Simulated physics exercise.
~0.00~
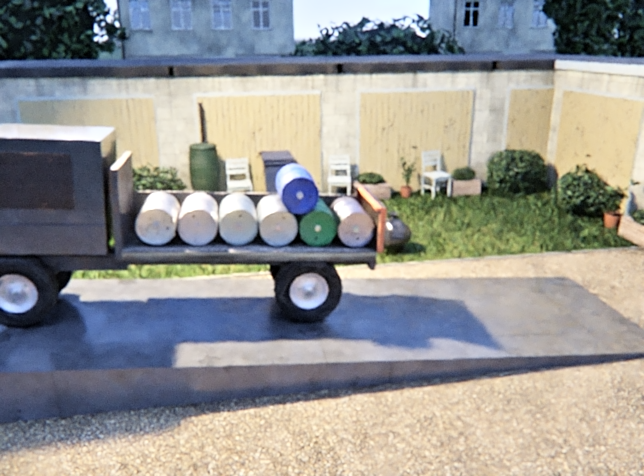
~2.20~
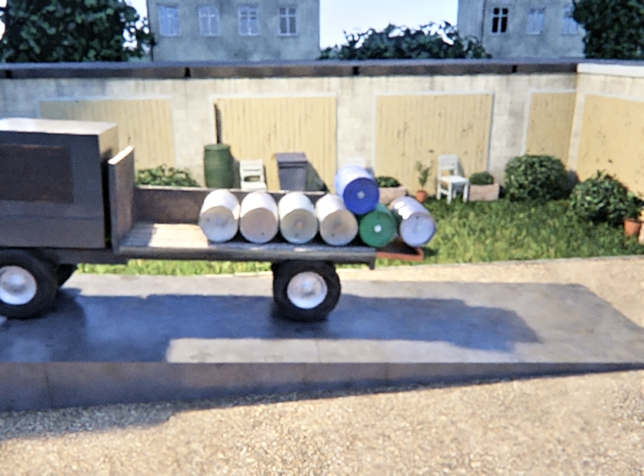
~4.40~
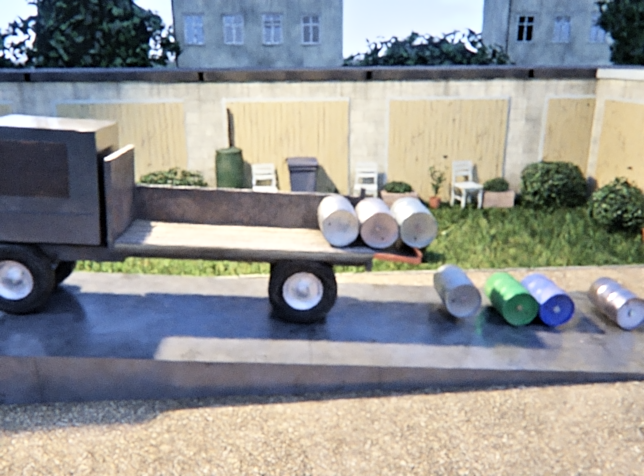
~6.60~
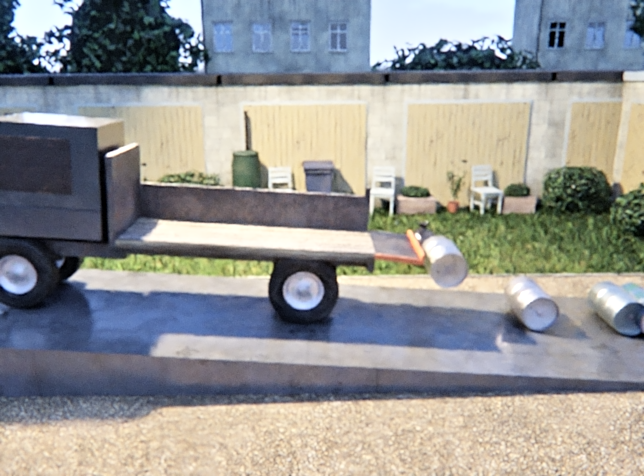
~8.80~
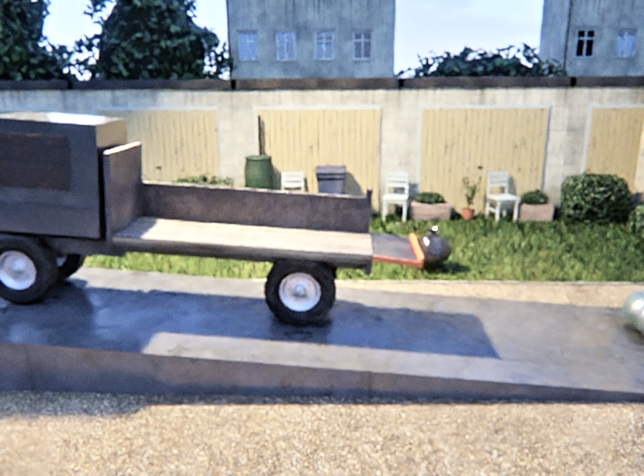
A truck stood on a sloping slab with a row of kegs in its bed and a blue one on top, then its tailgate swung down and they all rolled right and dropped off the back, leaving the bed empty.
